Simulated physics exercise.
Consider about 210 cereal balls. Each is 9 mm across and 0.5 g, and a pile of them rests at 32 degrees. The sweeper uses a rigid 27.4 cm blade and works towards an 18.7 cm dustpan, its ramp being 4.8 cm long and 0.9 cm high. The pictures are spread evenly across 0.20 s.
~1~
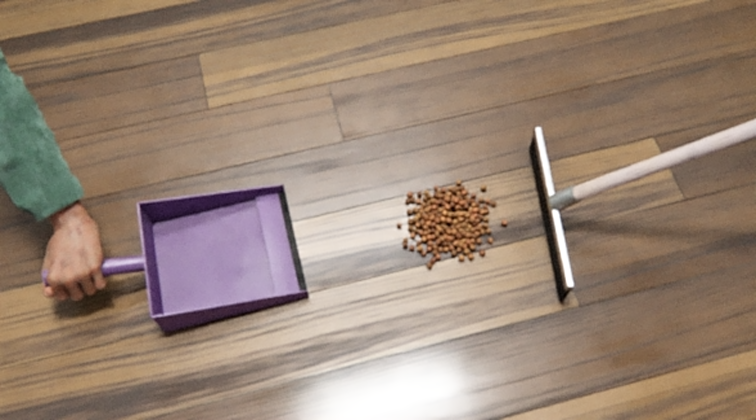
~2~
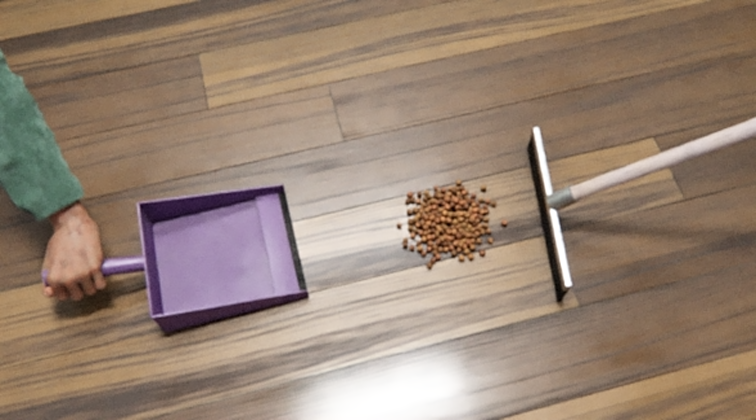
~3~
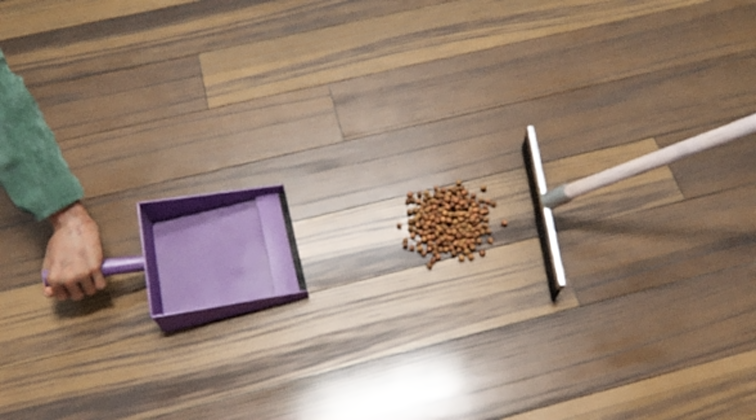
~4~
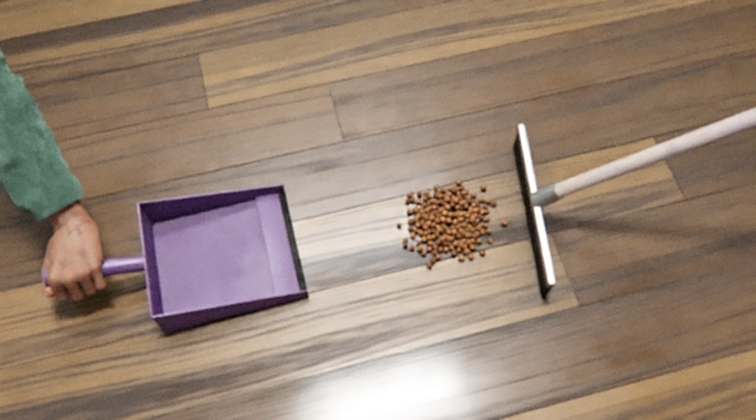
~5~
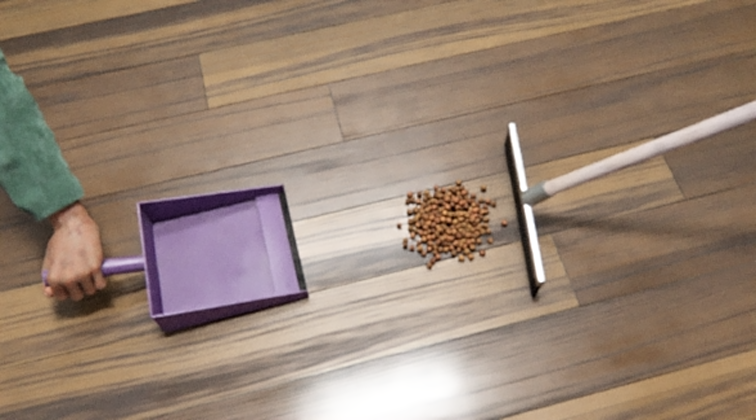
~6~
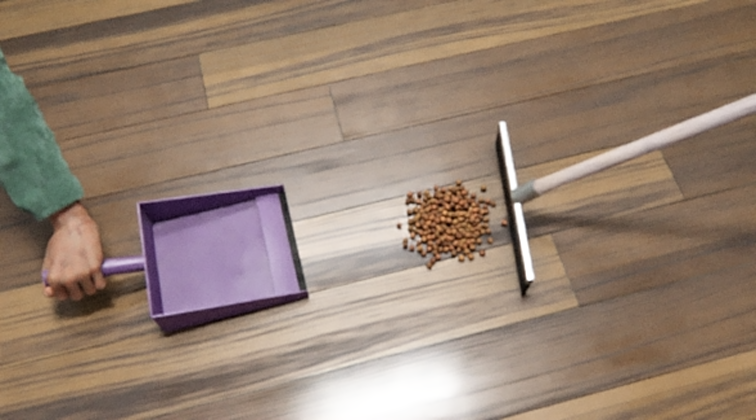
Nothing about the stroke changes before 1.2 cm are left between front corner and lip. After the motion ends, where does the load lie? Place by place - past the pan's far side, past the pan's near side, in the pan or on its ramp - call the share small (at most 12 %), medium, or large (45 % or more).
Past the pan's far side - medium, past the pan's near side - small, in the pan or on its ramp - medium.
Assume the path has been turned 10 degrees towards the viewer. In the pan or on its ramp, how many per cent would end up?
Around 35 %.
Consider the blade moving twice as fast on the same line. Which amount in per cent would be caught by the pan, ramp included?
I'd put it at close to 30 per cent.
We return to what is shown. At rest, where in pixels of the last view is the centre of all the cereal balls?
My guess is close to (289, 205).
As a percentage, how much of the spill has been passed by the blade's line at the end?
I'd put it near 10 in a hundred.
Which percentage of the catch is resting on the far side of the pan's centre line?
Something like 80 in a hundred.
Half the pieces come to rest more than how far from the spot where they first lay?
26 cm or thereabouts.
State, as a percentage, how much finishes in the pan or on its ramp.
Near 25 in every hundred.
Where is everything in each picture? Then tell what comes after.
The first picture shows blade from (569, 287) to (537, 133), moved 0.0 cm, 0 of the pieces shifted so far; middle of the pieces at (446, 222); pan at (215, 261).
The second picture shows blade from (567, 287) to (535, 133), moved 0.3 cm, 0 of the pieces shifted so far; middle of the pieces at (446, 222).
The third picture shows blade from (560, 286) to (529, 132), moved 1.2 cm, 0 of the pieces shifted so far; middle of the pieces at (446, 222).
The fourth picture shows blade from (550, 284) to (520, 131), moved 2.7 cm, 0 of the pieces shifted so far; middle of the pieces at (446, 222).
The fifth picture shows blade from (540, 282) to (511, 129), moved 4.2 cm, 0 of the pieces shifted so far; middle of the pieces at (446, 222).
The sixth picture shows blade from (529, 280) to (502, 128), moved 5.8 cm, 0 of the pieces shifted so far; middle of the pieces at (446, 222); pan at (215, 261).
Then, 0.41 s after the last picture, middle of the blade 20 cm from the lip; 0 % over the lip, far side 0 %, near side 5 %.
Then, 0.69 s after the last picture, middle of the blade 10 cm from the lip; 0 % over the lip, far side 20 %, near side 5 %.
Then, 1.07 s after the last picture, middle of the blade 4 cm from the lip; 25 % over the lip, far side 35 %, near side 5 %.
In the end, far side 35 %, near side 5 %, pan 25 %, in front of the lip or behind the blade 35 %.
